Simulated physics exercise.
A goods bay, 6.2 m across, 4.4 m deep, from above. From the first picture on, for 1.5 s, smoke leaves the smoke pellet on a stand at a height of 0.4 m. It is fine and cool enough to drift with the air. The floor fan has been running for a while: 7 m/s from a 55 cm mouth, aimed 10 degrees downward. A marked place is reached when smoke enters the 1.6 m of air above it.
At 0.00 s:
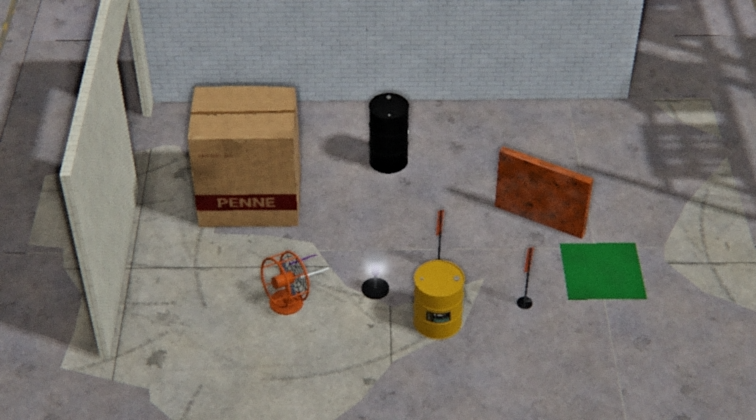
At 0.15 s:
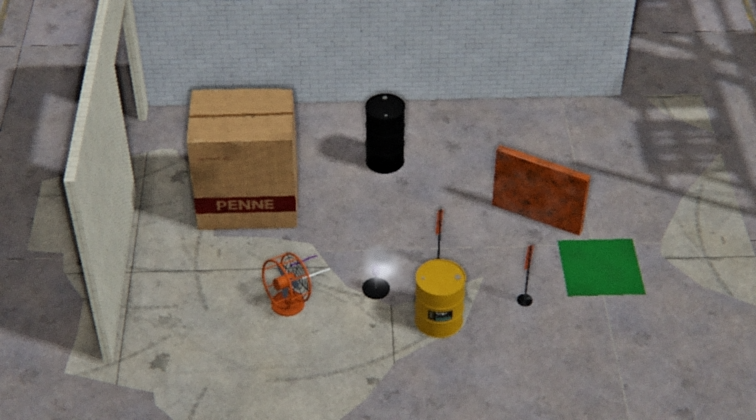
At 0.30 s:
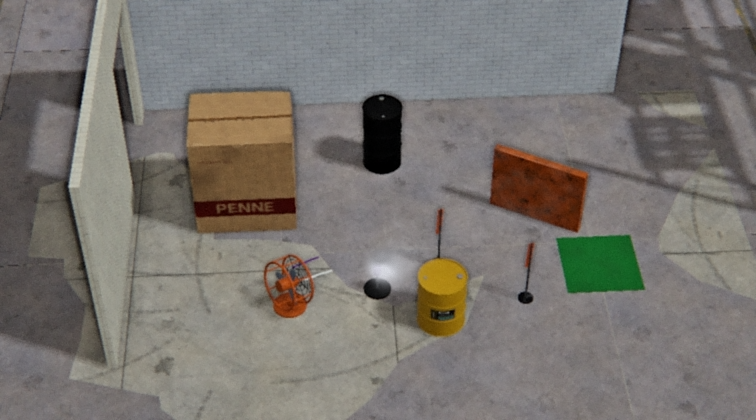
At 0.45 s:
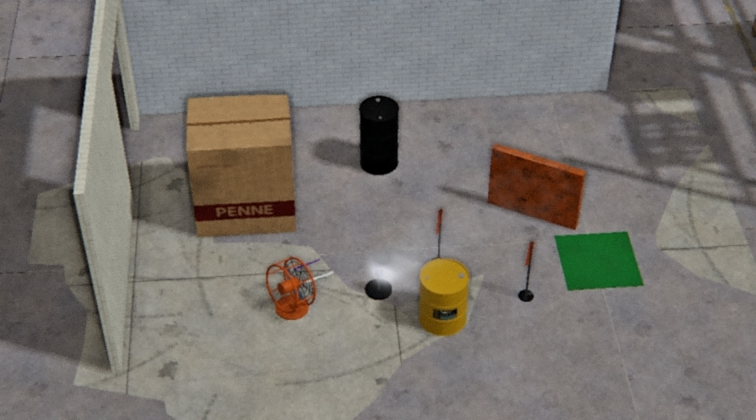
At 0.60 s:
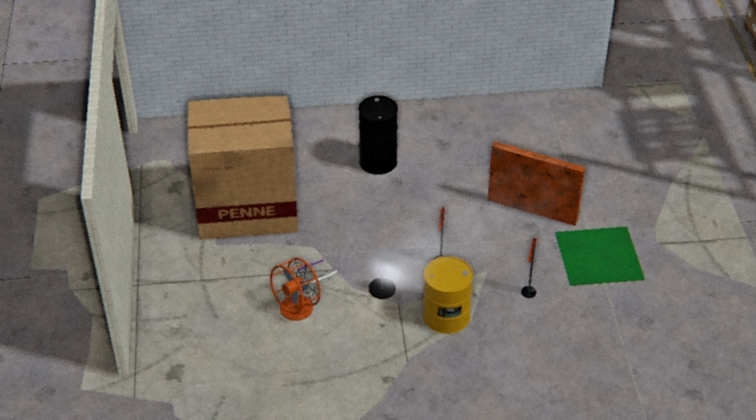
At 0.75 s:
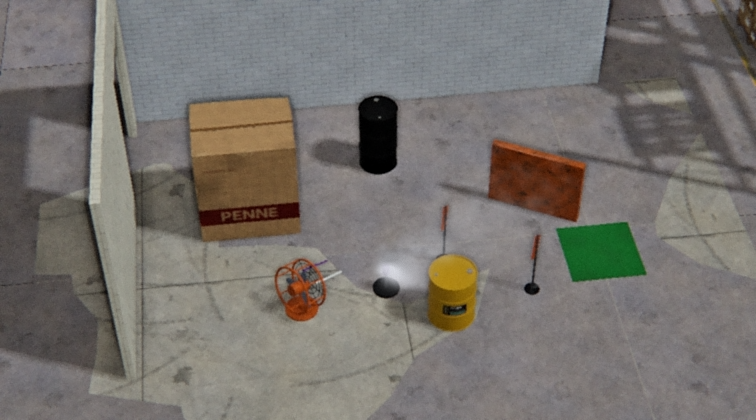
A goods bay with a concrete floor and a pale brick back wall is seen from above. An orange floor fan stands left of a small dark smoke pellet and a yellow barrel, with a cardboard box and black barrel behind, and two ribbon stands, a rusty screen and a green mat rightward. White smoke thickens and drifts faintly right past the yellow barrel as the camera shifts slightly.
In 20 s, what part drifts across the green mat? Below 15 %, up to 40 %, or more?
The share reaching it is more than 40 %.
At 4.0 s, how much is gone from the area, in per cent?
About 50 %.
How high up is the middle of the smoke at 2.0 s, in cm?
Roughly 30 cm up.
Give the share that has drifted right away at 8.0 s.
Near 90 %.
By 2.0 s we count, 29 % has passed over the green mat, with 99 % still about or yet to come, and the middle of the rest is near (535, 230).
By 4.0 s we count, 74 % has passed over the green mat, with 54 % still about or yet to come, and the middle of the rest is near (647, 211).
By 8.0 s we count, 79 % has passed over the green mat, with 6 % still about or yet to come.
By 20.0 s we count, 80 % has passed over the green mat, with 0 % still about or yet to come.
